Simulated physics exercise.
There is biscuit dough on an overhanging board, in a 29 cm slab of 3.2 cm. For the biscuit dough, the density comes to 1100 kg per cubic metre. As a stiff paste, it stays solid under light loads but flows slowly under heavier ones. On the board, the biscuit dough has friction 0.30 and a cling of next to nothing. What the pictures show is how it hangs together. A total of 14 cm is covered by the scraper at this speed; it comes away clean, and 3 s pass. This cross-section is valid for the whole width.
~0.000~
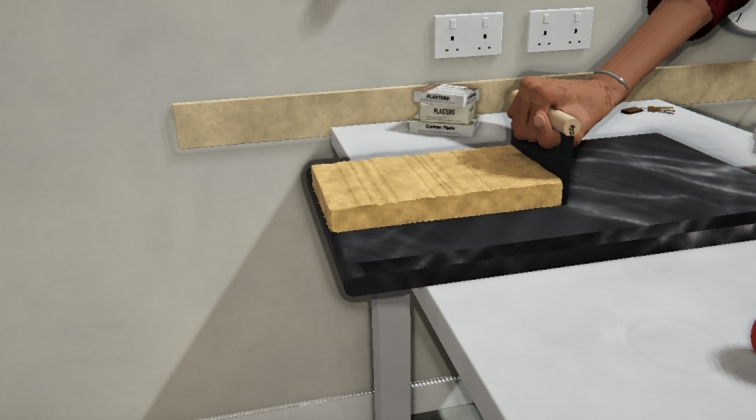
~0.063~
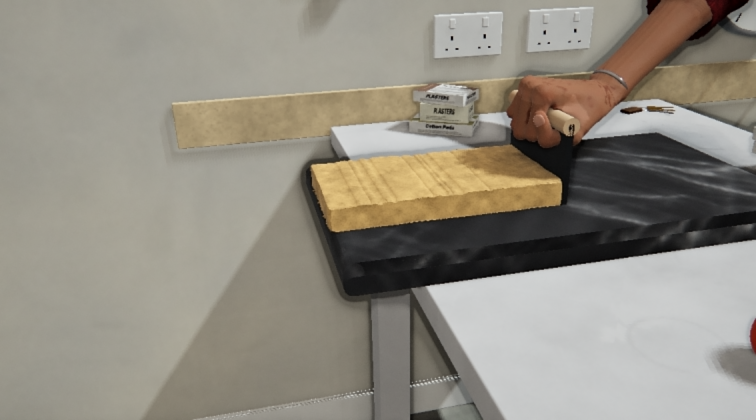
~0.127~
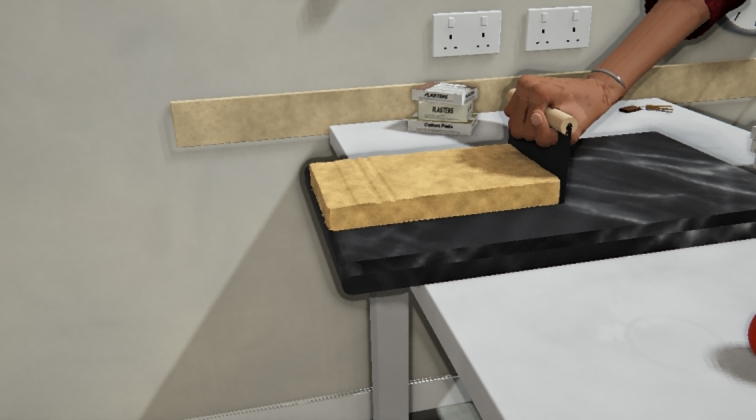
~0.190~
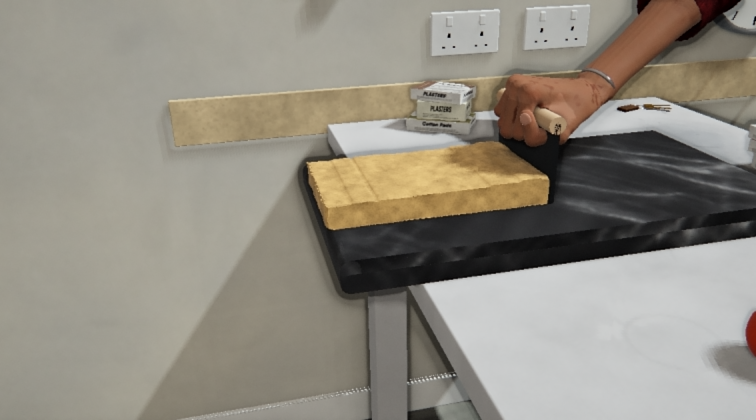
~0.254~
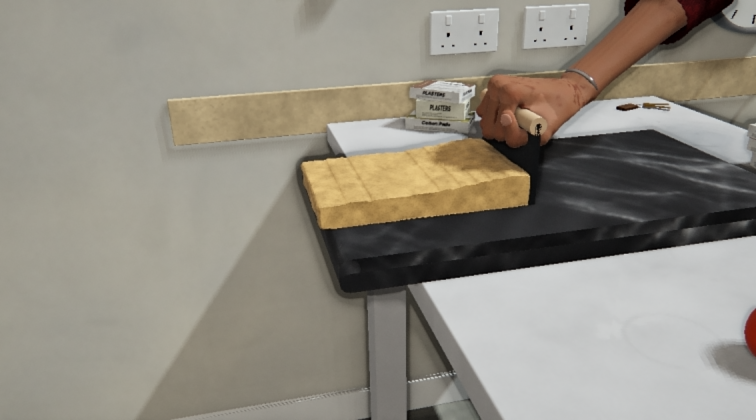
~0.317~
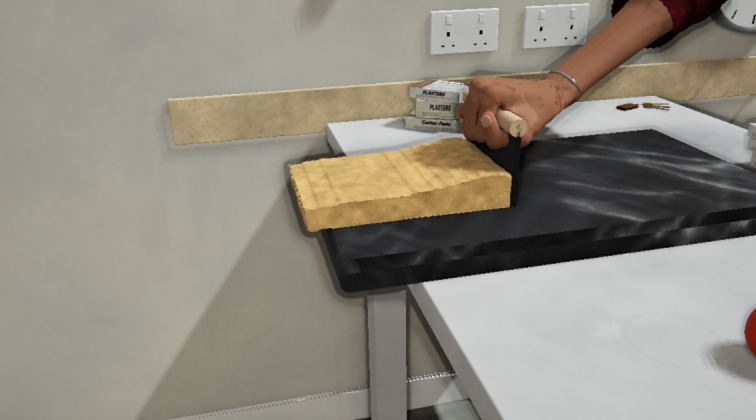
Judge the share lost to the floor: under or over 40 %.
Lab note: Share on floor short of 40 percent.
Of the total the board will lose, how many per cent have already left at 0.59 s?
Around 100 per cent.
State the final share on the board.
On the board, some 60 %.
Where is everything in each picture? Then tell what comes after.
In the first picture, foot of the scraper at (561, 205), not yet moved; front end of the biscuit dough at (330, 214).
In the second picture, foot of the scraper at (561, 205), not yet moved; front end of the biscuit dough at (329, 213).
In the third picture, foot of the scraper at (558, 204), not yet moved; front end of the biscuit dough at (328, 212).
In the fourth picture, foot of the scraper at (548, 204), moved 1.4 cm; front end of the biscuit dough at (325, 211).
In the fifth picture, foot of the scraper at (529, 205), moved 3.8 cm; front end of the biscuit dough at (319, 213), 3 % of it past the edge, in one piece.
In the sixth picture, foot of the scraper at (510, 207), moved 6.3 cm; front end of the biscuit dough at (304, 215), 8 % of it past the edge, in one piece.
By 0.59 s, 62 % lies on the board and 0 % has fallen.
By 0.92 s, 62 % lies on the board and 35 % has fallen.
By 1.24 s, 62 % lies on the board and 35 % has fallen.
By 1.57 s, 62 % lies on the board and 35 % has fallen.
By 3.57 s, at the end, 62 % lies on the board and 35 % has fallen.
